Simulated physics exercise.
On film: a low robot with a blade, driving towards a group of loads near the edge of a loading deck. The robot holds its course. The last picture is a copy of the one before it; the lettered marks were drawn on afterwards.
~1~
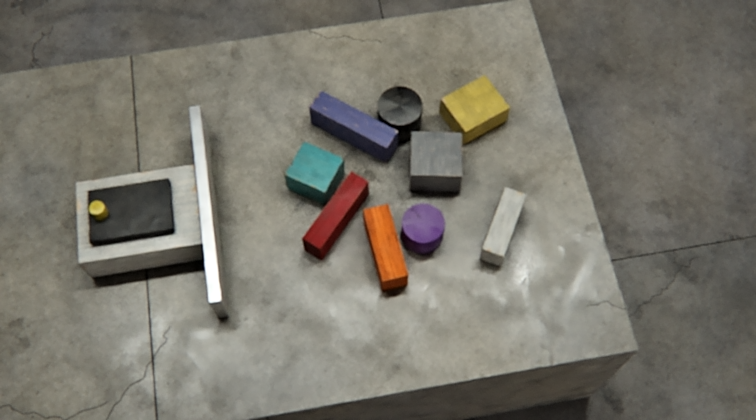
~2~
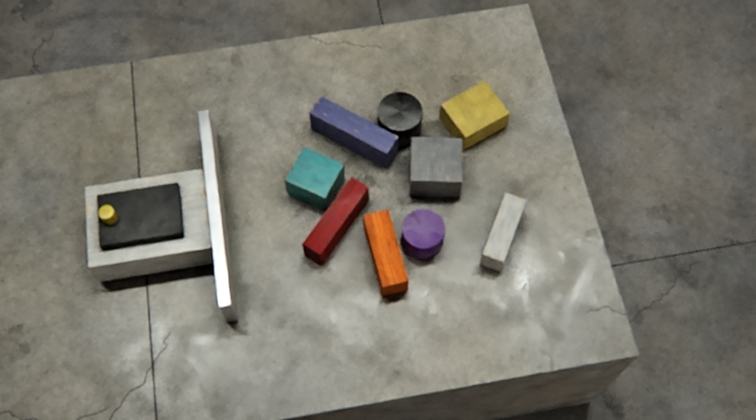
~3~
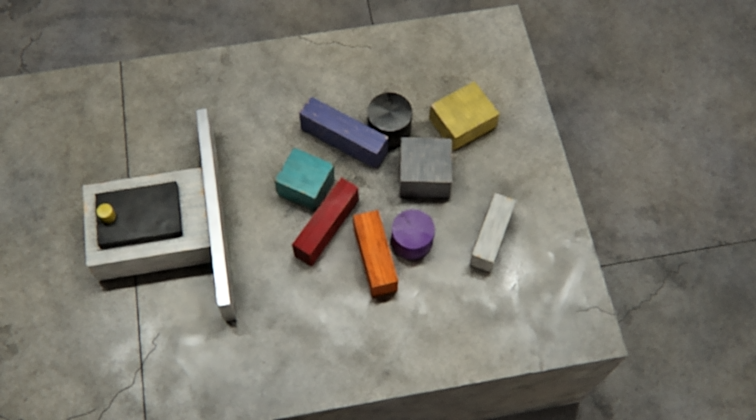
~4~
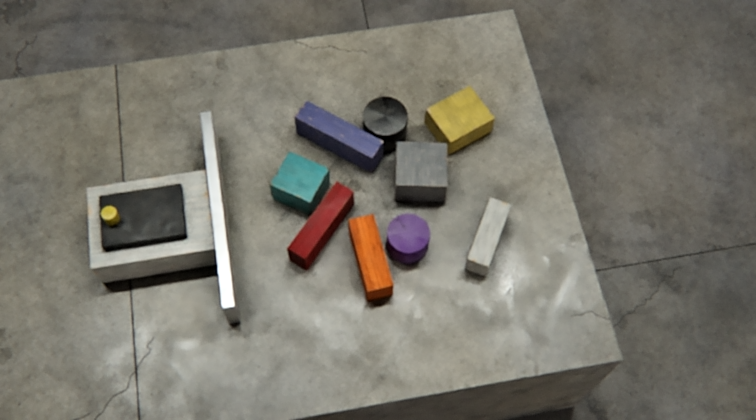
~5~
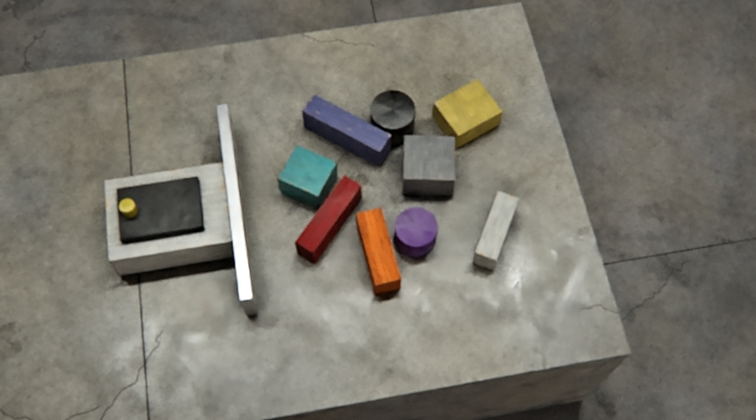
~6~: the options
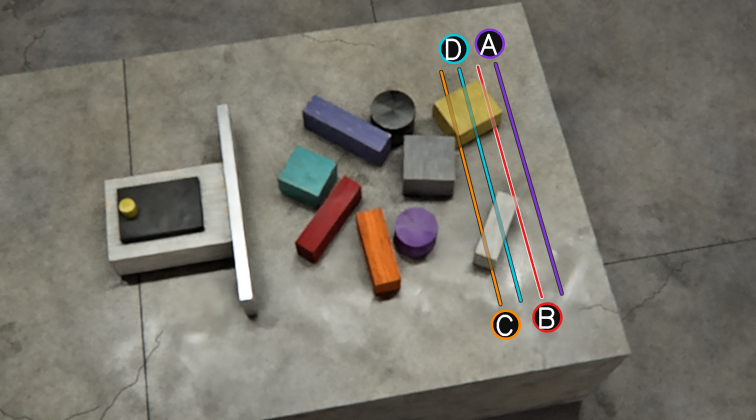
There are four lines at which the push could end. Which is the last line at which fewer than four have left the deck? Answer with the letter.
Stop at A.
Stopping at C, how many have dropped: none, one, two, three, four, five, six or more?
The count is none.
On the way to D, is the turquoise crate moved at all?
By then, yes.
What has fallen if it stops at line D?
The grey crate.
On the copy, A at (527, 172); B at (508, 175); C at (469, 181); D at (488, 178).
On A. First, robot (276, 190); orange stick (394, 255); black canister (399, 115).
Then, robot (384, 173); grey crate (543, 150); white bar (544, 226).
Finally, robot (467, 160); yellow crate over the edge; grey crate over the edge; three fallen.
By contrast, B is within the limit but short; C is within the limit but short; D is within the limit but short.
